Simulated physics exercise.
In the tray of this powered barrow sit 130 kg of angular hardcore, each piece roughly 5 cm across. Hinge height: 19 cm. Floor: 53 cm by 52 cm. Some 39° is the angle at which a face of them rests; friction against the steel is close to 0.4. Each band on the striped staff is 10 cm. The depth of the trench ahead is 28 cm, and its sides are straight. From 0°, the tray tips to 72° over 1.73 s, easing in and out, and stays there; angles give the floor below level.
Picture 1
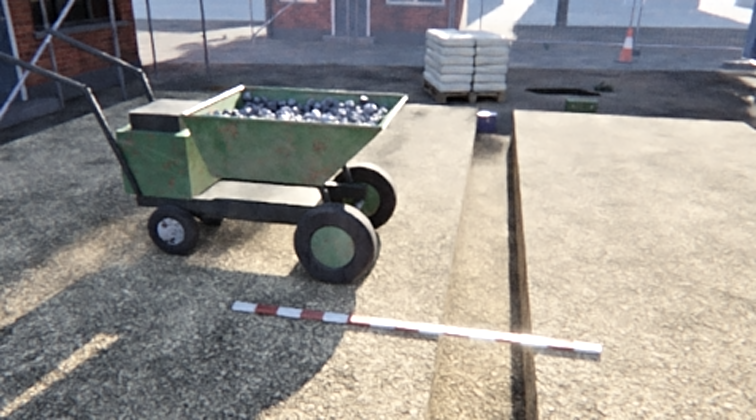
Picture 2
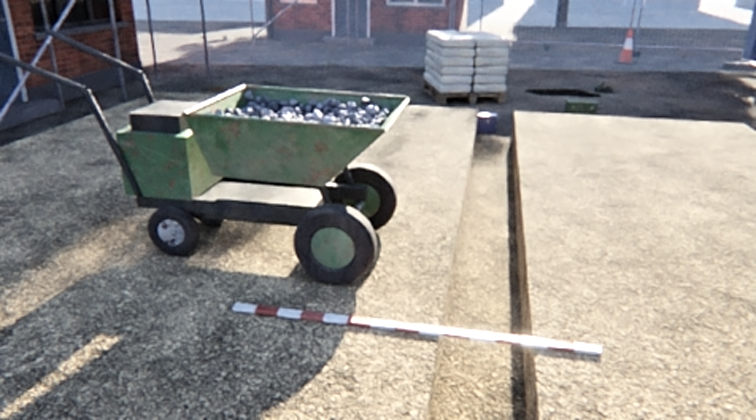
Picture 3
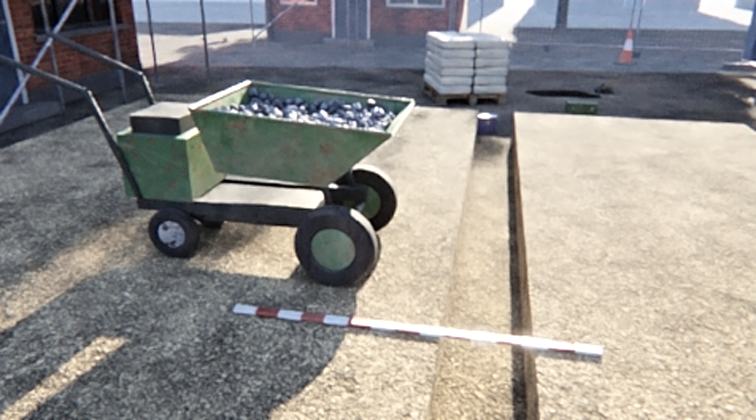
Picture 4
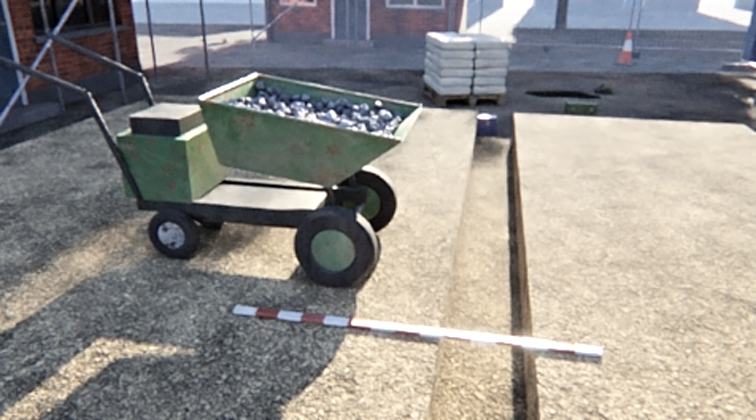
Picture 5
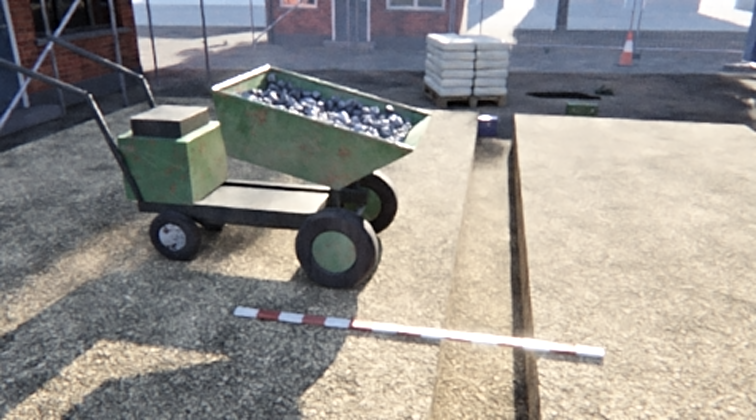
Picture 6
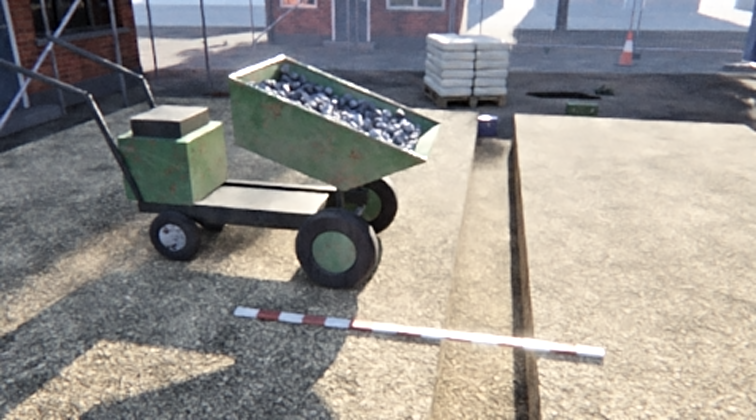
A green powered barrow loaded with dark stones stood beside a narrow trench, behind a red and white striped staff, and its tray slowly tilted, the left end rising while the wheels stayed put.
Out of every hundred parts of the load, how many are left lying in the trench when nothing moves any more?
Around 94 in every hundred.
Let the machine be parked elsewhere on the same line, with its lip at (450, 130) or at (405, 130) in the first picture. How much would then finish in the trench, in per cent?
Roughly 10 percent for the first, and 75 percent for the second.
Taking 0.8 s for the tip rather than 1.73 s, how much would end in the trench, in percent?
That works out at about 80 in a hundred.
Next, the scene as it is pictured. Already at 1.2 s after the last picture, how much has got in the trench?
Roughly 45% by that time.
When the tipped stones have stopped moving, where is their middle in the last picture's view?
The stones end up centred near (496, 303).
Then, 0.7 s after the last picture the floor is at 61°, 100 % in the tray; the foremost stones are at (468, 223).
Then, 1.2 s after the last picture the floor is at 72°, 55 % in the tray, 43 % in the trench, 2 % past the trench; the foremost stones are at (551, 264).
Then, 1.6 s after the last picture the floor is at 72°, 21 % in the tray, 73 % in the trench, 6 % past the trench; the foremost stones are at (596, 273).
Then, 3.5 s after the last picture the floor is at 72°, 0 % in the tray, 94 % in the trench, 6 % past the trench; the foremost stones are at (599, 274).
